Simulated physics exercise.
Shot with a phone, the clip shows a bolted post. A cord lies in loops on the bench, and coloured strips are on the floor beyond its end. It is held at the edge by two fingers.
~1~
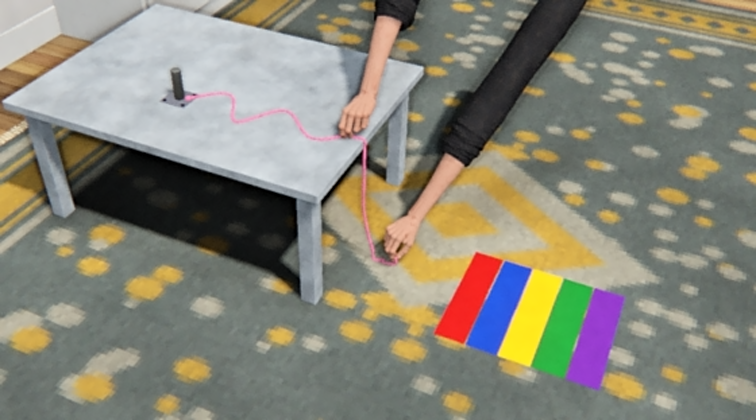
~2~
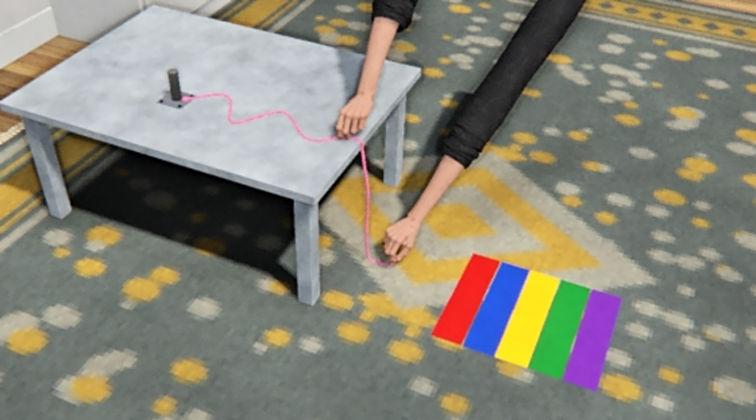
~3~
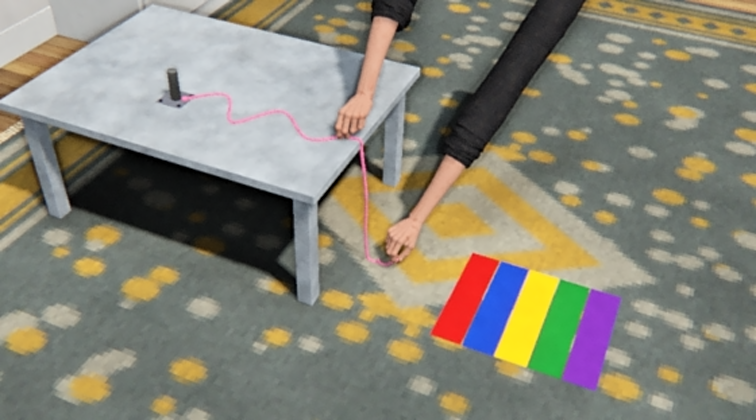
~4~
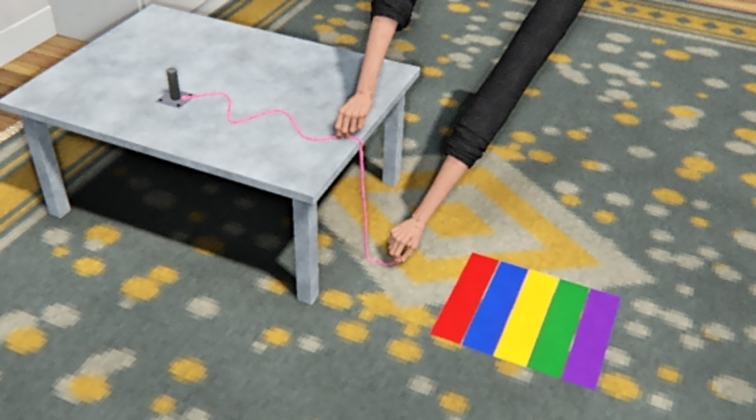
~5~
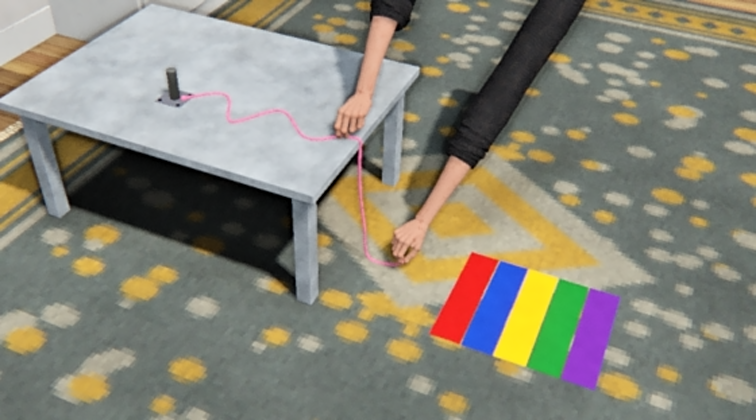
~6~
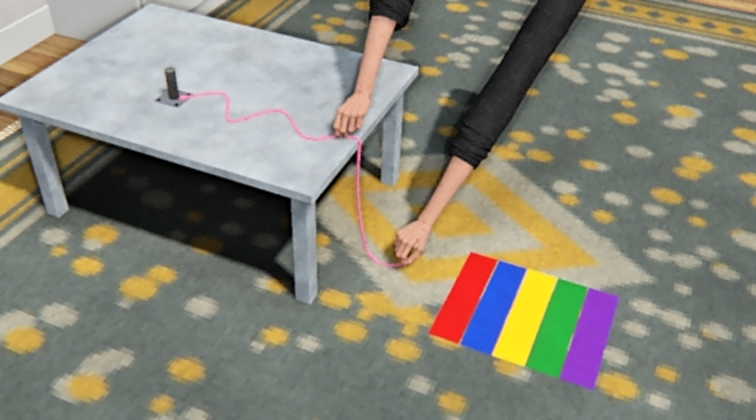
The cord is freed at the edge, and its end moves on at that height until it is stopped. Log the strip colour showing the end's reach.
Reach: Green strip.
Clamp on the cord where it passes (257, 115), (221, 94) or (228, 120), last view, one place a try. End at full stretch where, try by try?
Roughly (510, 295), (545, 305) and (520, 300).
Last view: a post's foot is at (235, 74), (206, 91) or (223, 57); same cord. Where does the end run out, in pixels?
Places per try: (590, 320); (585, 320); (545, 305).
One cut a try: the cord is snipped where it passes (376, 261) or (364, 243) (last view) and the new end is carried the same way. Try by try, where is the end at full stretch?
In order, around (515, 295) and (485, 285).
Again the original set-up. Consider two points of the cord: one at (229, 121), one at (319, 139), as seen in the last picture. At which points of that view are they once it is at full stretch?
(267, 120) and (381, 163).
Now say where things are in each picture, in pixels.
The first frame shows end (396, 258); red (457, 323); blue (488, 333); yellow (521, 344); green (554, 355); purple (588, 367).
The second frame shows end (396, 260); cord through (215, 95) (236, 123) (295, 123) (346, 137) (368, 190) (367, 243).
The third frame shows end (397, 260).
The fourth frame shows end (400, 260); cord through (214, 94) (235, 122) (294, 122) (345, 137) (362, 188) (366, 242).
The fifth frame shows end (404, 262).
The sixth frame shows end (407, 263); cord through (212, 93) (233, 122) (292, 122) (344, 136) (357, 187) (364, 241).
Early on, end near (497, 291); over blue.
Midway, end near (537, 304); over yellow.
At the end of the slack, end near (561, 311); over green. The end stops over the green strip.
